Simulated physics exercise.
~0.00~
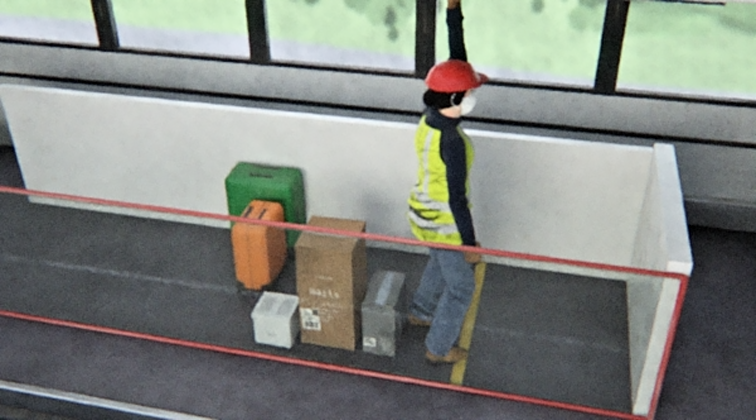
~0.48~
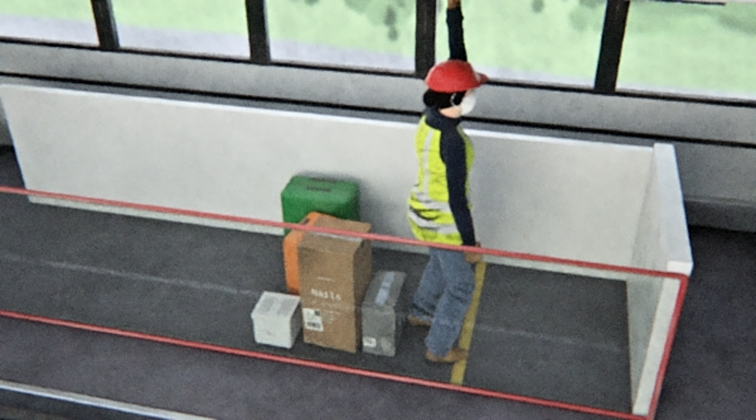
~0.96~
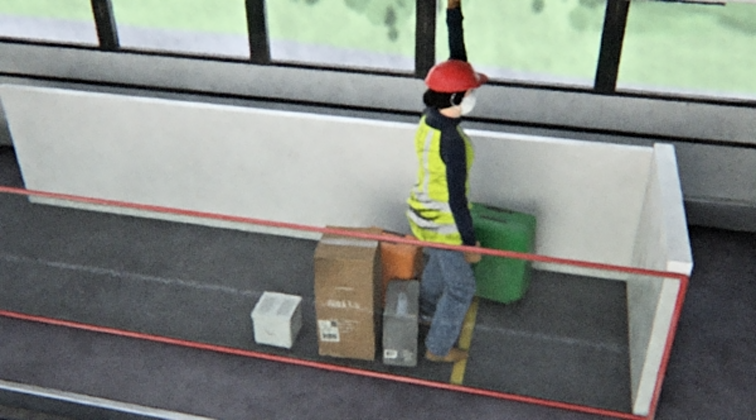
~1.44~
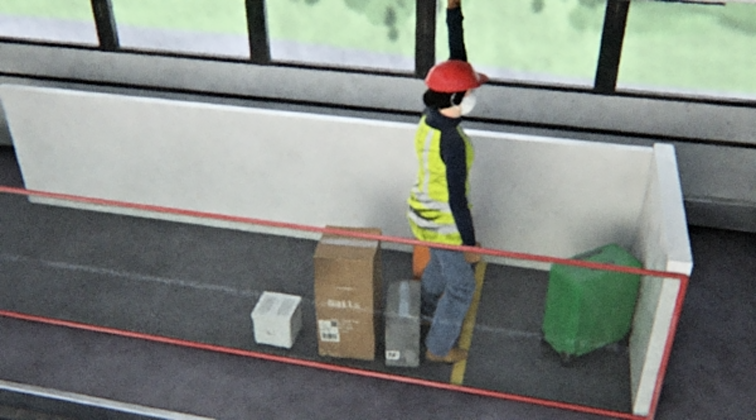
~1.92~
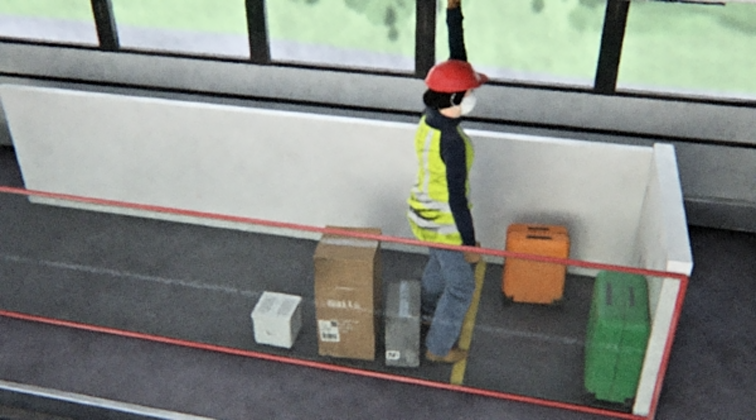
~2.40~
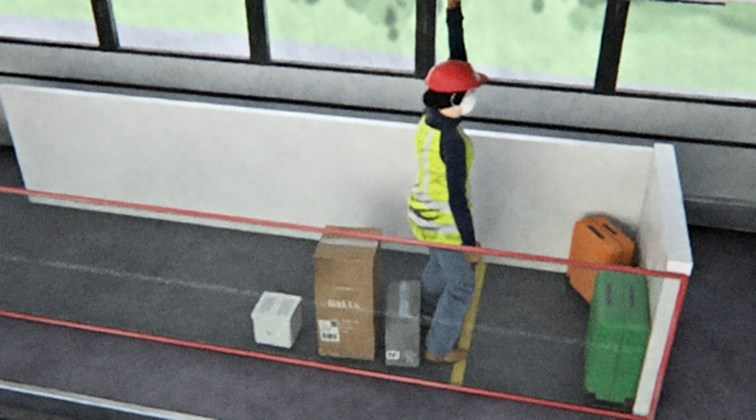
A worker stands still as green and orange cases roll right past the yellow line.
